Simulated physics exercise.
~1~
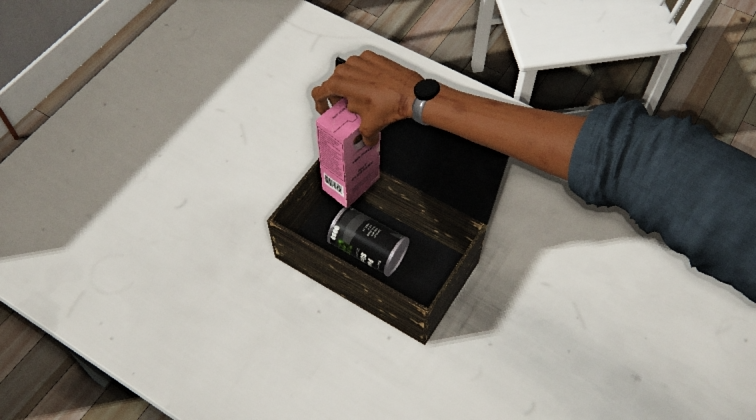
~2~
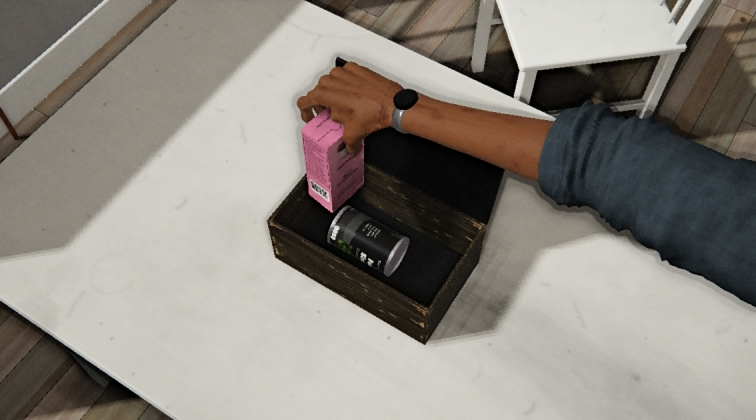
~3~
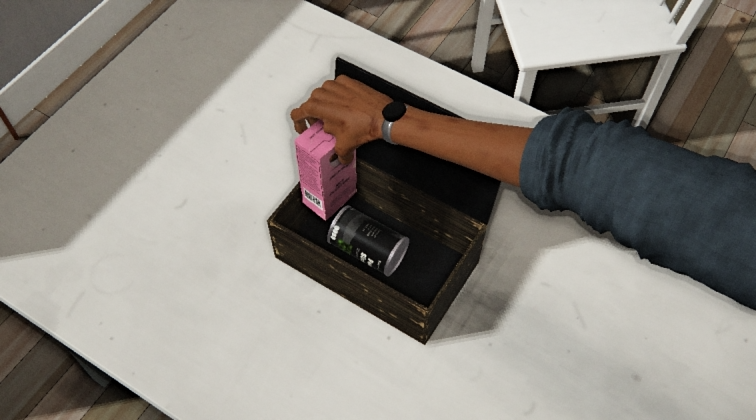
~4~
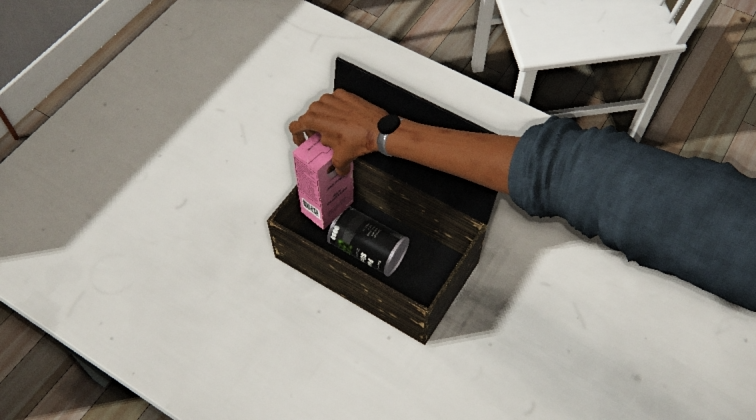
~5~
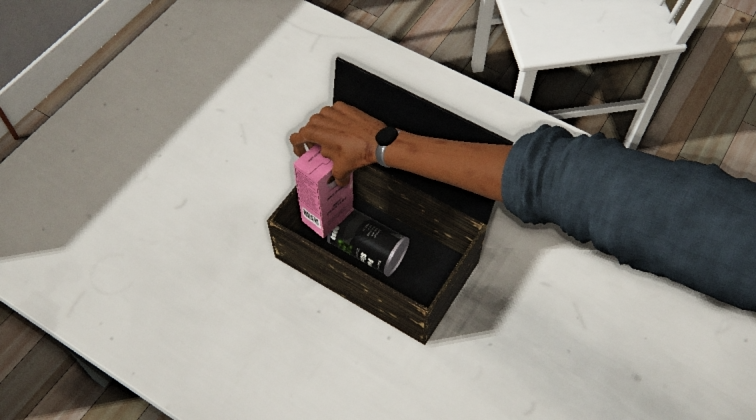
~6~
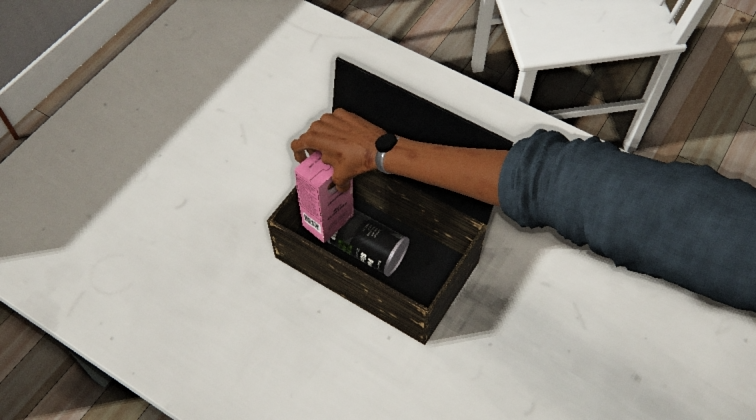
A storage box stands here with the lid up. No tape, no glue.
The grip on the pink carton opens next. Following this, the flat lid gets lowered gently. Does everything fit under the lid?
The lid is out of place.
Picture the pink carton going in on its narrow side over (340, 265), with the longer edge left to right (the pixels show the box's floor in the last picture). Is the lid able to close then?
That way the lid ends up fully closed.
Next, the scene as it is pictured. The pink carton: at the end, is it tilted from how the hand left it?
Observation: The pink carton tilts over.
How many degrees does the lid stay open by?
Some 30 degrees above the rim, more or less.
Then, 0.50 s later than the last frame, pink carton tilted by 44° near (313, 211); black tin moved about its own width.
Then, 1.40 s later than the last frame, lid 74° above the rim; pink carton tilted by 44° near (313, 210); black tin moved about its own width.
Then, 1.70 s later than the last frame, lid 45° above the rim; pink carton tilted by 44° near (313, 210); black tin moved about its own width.
When it is over, lid 29° above the rim; lying over in the box, pink carton; moved from the start, black tin. End places, in pixels of the last picture, pink carton near (313, 210).
